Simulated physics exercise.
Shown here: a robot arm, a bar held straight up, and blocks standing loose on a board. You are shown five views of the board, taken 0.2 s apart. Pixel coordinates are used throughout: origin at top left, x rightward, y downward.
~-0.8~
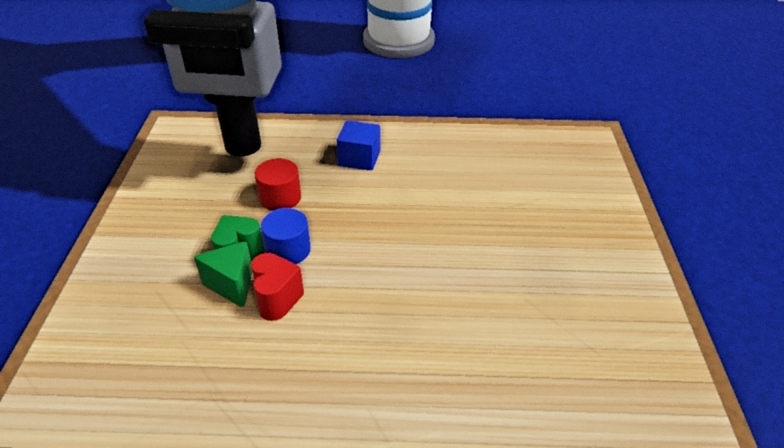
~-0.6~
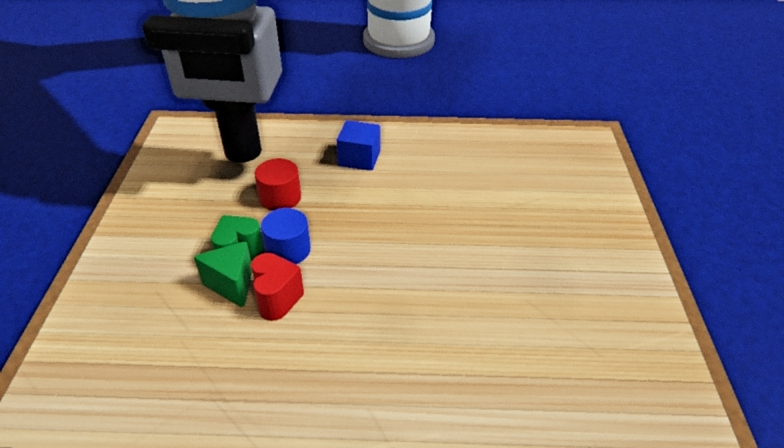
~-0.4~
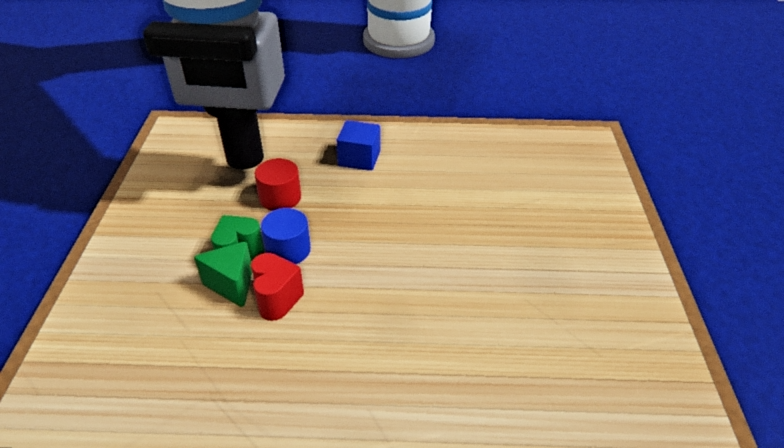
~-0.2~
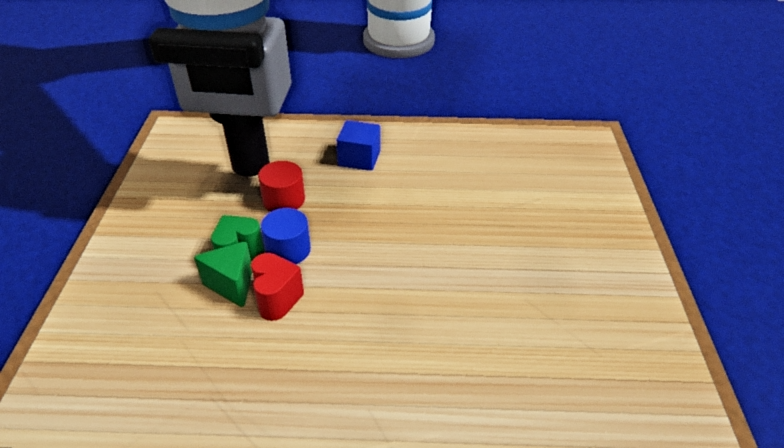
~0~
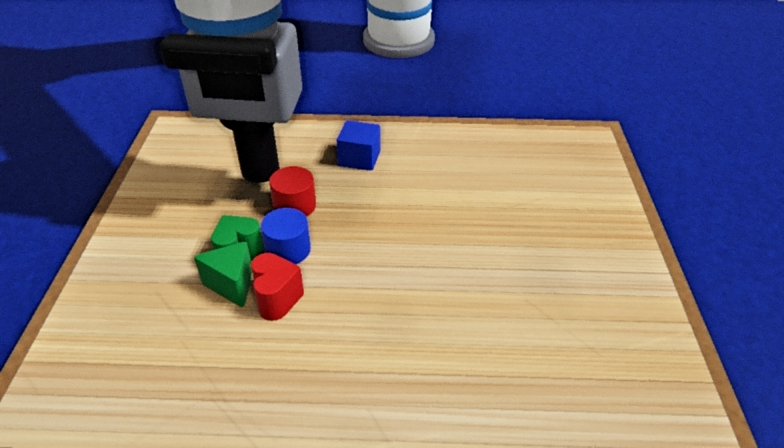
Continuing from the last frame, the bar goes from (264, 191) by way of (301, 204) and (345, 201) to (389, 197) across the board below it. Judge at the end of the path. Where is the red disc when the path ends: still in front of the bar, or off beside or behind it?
The bar loses it on the way.
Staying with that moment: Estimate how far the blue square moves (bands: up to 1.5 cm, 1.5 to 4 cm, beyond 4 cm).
Covers under 1.5 cm.
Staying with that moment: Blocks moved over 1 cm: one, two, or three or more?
It should be one.
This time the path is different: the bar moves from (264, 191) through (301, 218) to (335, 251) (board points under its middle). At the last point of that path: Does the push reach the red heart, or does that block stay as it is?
From what I can tell, it will keep its place.
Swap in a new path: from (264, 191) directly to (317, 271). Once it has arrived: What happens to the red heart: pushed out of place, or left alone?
The red heart will not stay where it is.
On the path given first. One third of the way, bar at (299, 184); red disc at (329, 194).
Two thirds of the way, bar at (344, 181); red disc at (356, 200).
At the end, bar at (389, 177); blue disc still; red disc at (357, 201); blue square still.
